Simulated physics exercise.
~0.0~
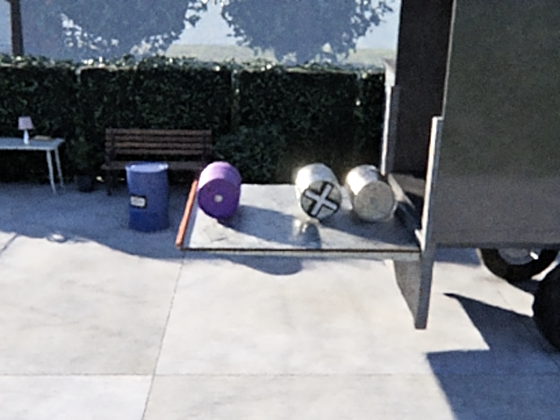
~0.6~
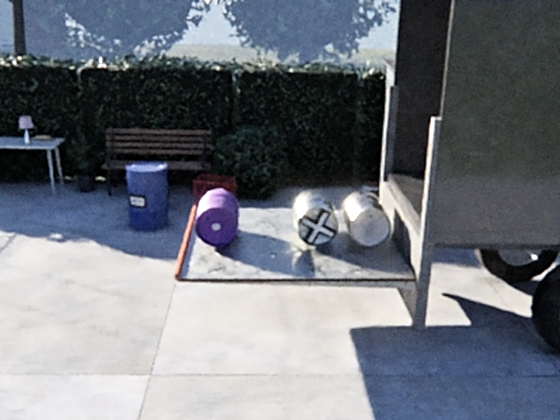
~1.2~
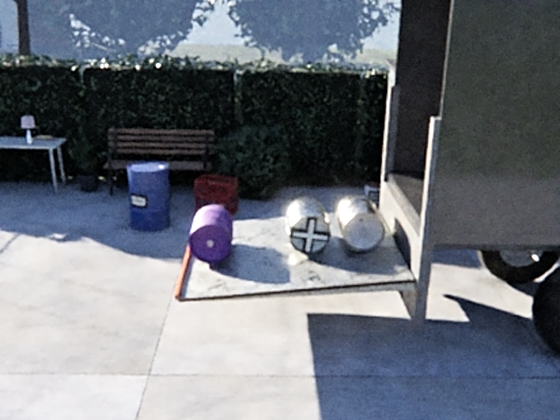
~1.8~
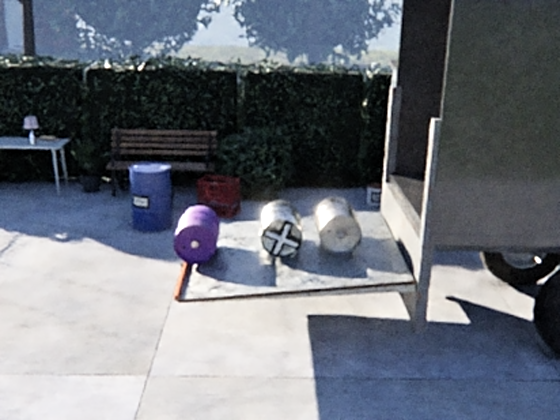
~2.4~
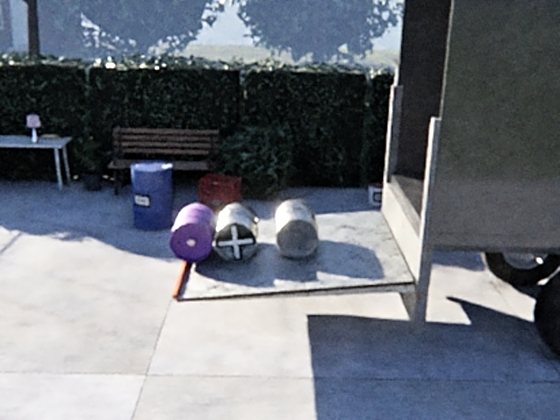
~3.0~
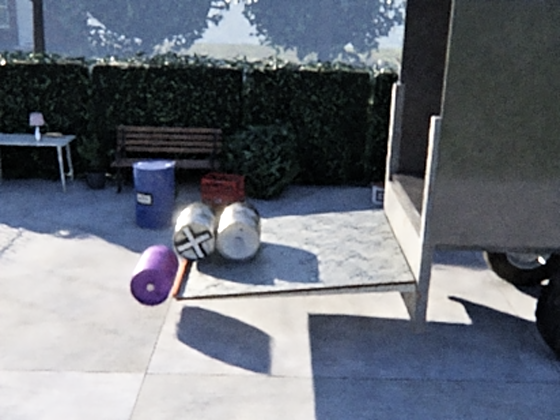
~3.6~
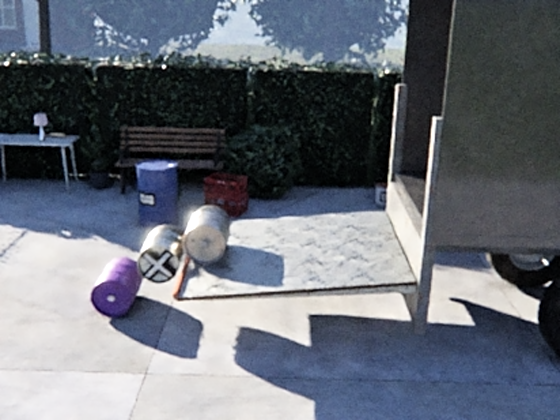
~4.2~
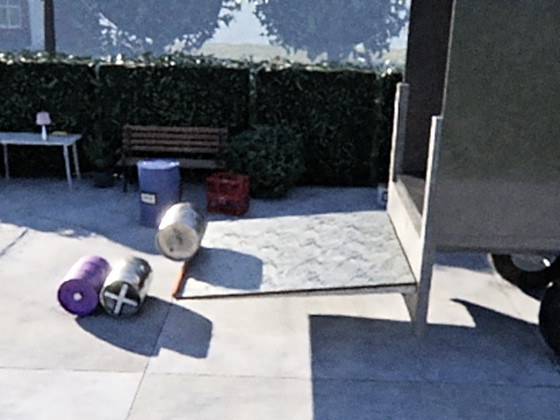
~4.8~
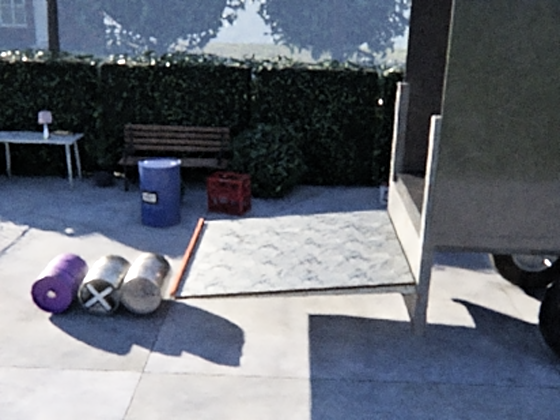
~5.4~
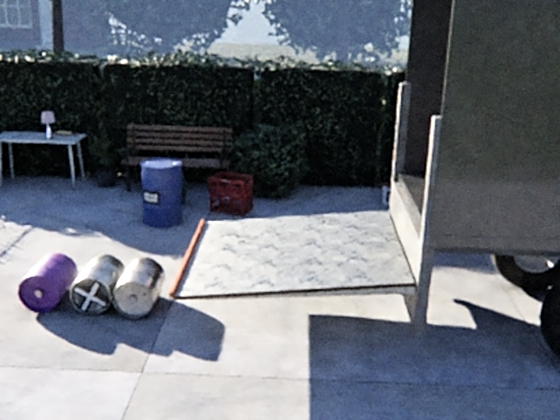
At the back of a truck on a sunlit paved yard, a lift platform carrying three kegs drops and tilts; the purple keg, then the cross-marked one, then a plain one roll left over the edge stop and end up side by side on the ground.
